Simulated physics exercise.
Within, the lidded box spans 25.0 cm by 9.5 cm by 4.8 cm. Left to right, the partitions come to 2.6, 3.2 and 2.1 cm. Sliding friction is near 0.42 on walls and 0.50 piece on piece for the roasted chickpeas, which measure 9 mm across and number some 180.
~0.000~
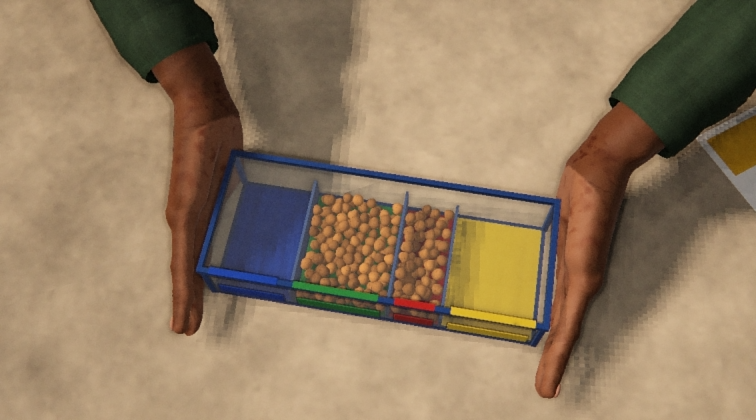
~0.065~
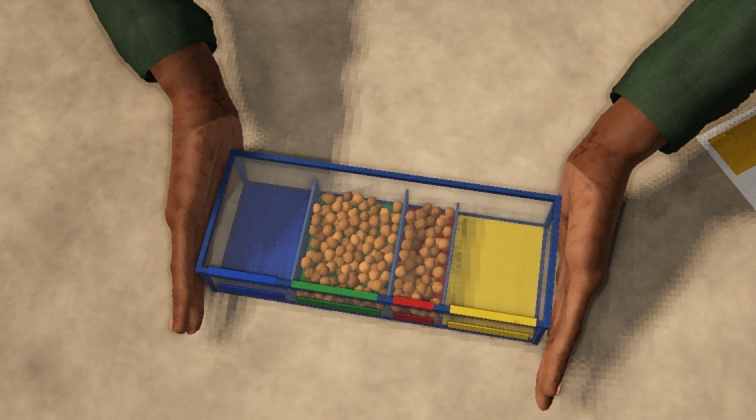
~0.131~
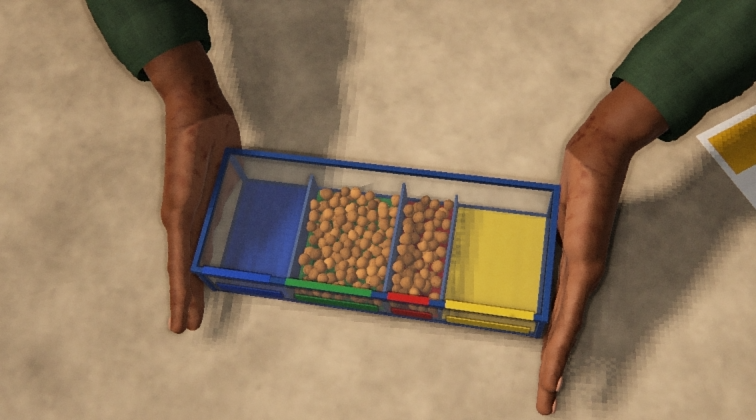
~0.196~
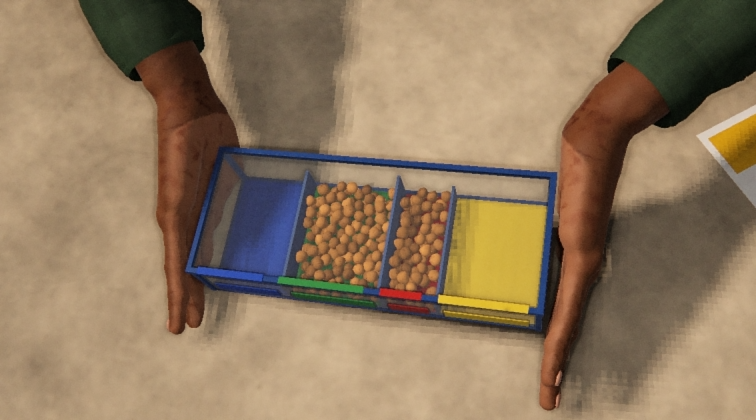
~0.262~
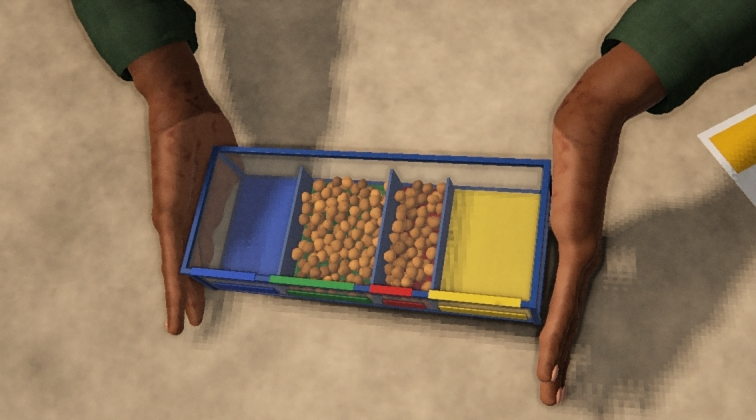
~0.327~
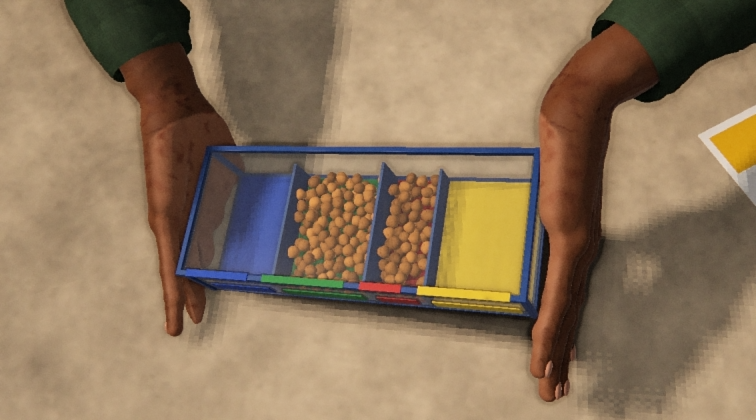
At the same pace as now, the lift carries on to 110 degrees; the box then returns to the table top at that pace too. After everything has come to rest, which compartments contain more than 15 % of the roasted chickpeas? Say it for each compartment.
Red: Stays behind the line; blue: Crosses the line; green: Crosses the line; yellow: Stays behind the line.
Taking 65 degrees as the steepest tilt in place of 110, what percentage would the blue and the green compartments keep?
With that change, blue ends at 5 percent while green ends at 60 percent.
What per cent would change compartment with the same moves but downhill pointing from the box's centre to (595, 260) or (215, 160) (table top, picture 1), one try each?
First try: Around 60 percent; second try: Around 70 percent.
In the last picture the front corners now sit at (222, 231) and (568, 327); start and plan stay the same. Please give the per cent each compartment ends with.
Final shares, in per cent - red: 0, blue: 0, green: 35, yellow: 60.
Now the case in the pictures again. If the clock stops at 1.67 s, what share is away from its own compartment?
55 %.
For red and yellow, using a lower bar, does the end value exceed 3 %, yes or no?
As for red, correct, and as for yellow, not so.
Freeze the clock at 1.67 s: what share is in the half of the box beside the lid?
I'd put it at some 80 percent.
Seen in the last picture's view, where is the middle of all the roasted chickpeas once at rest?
When it all comes to rest, the middle is near (260, 261).
Then, at 1.67 s, tilt 110 degrees; red 20 %, blue 45 %, green 35 %.
After 2.57 s, tilt 49 degrees; red 10 %, blue 70 %, green 25 %.
Then, at 3.47 s, tilt 0 degrees; red 10 %, blue 70 %, green 20 %.
By 4.1 s all is still; red 10 %, blue 70 %, green 20 %, yellow 0 %.
